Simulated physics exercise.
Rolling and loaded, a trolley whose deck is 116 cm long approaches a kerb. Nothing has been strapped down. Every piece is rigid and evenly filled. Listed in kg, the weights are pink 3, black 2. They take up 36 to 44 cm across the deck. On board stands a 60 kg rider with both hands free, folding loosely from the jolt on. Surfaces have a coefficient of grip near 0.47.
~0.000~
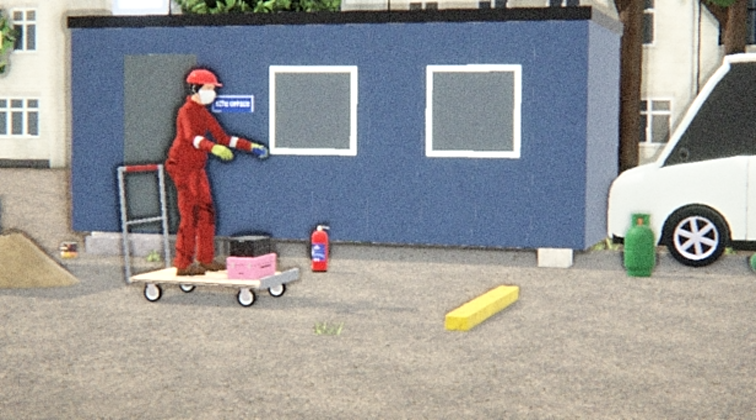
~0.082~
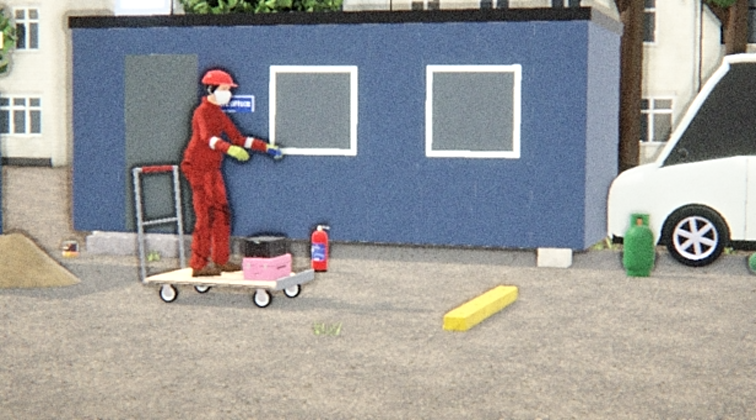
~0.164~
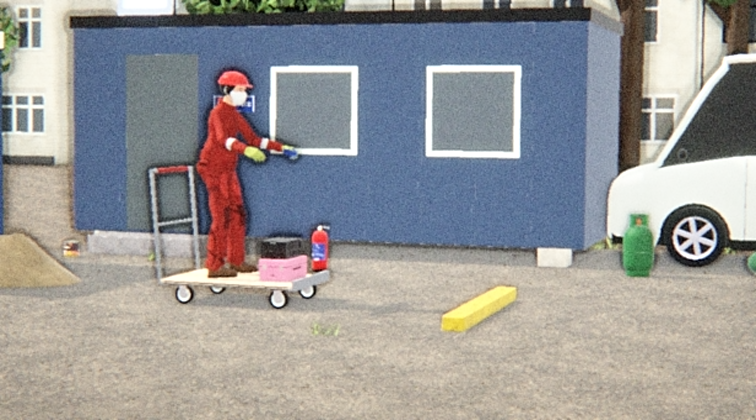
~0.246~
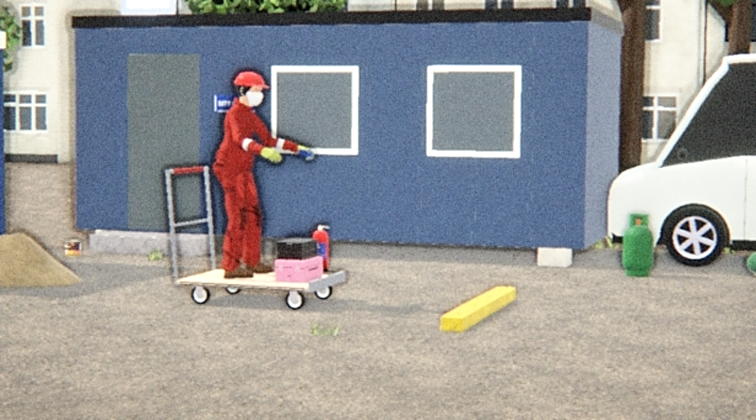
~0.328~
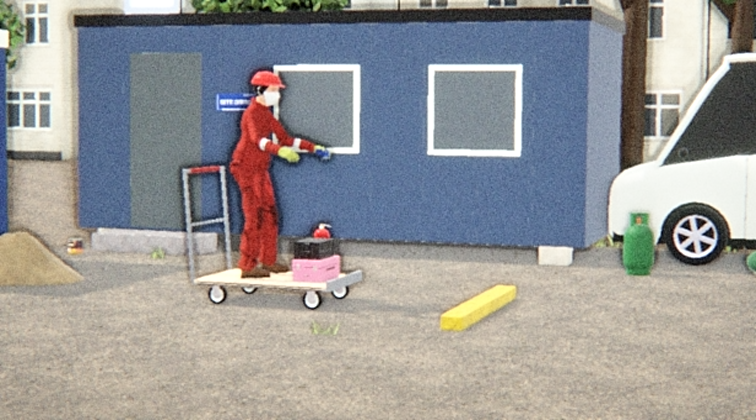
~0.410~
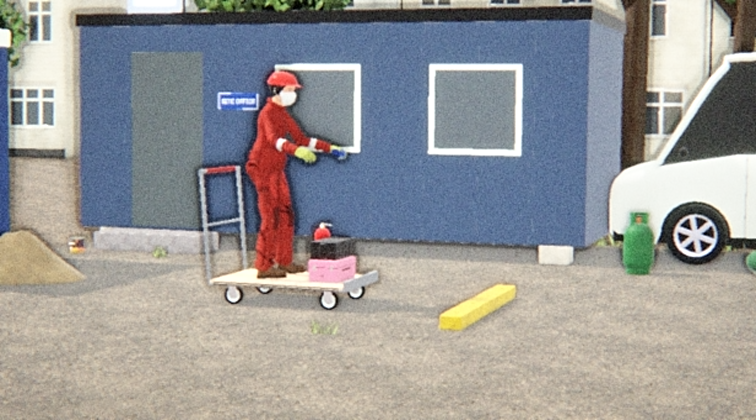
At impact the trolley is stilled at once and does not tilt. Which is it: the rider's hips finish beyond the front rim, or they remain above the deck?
The rider's hips finish beyond the front rim.
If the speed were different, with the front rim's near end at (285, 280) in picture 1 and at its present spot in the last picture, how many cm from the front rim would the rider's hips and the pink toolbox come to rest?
The hips would stop 60 cm behind the front rim, the pink one 20 cm behind it.
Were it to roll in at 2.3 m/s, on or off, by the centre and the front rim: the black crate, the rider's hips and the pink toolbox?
Then black off, hips off, pink on.
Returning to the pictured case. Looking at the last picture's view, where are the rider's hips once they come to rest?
Roughly pixel (558, 305).
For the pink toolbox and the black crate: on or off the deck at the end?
Result - pink: Stays; black: Goes over.
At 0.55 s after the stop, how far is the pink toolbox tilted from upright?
Roughly 0 degrees.
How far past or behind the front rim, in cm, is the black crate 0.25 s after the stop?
Its centre is around 5 cm past the front rim.
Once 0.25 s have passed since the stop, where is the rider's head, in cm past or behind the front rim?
About 30 cm behind the front rim.
The wheels strike at 0.98 s.
After 1.53 s the rider's hips are 26 cm behind the rim, near (452, 210) in the last picture's view.
After 1.98 s the rider's hips are 39 cm past the rim, near (530, 250) in the last picture's view.
At rest, 4.1 s, past the rim, black crate and the rider's hips; behind it, pink toolbox.
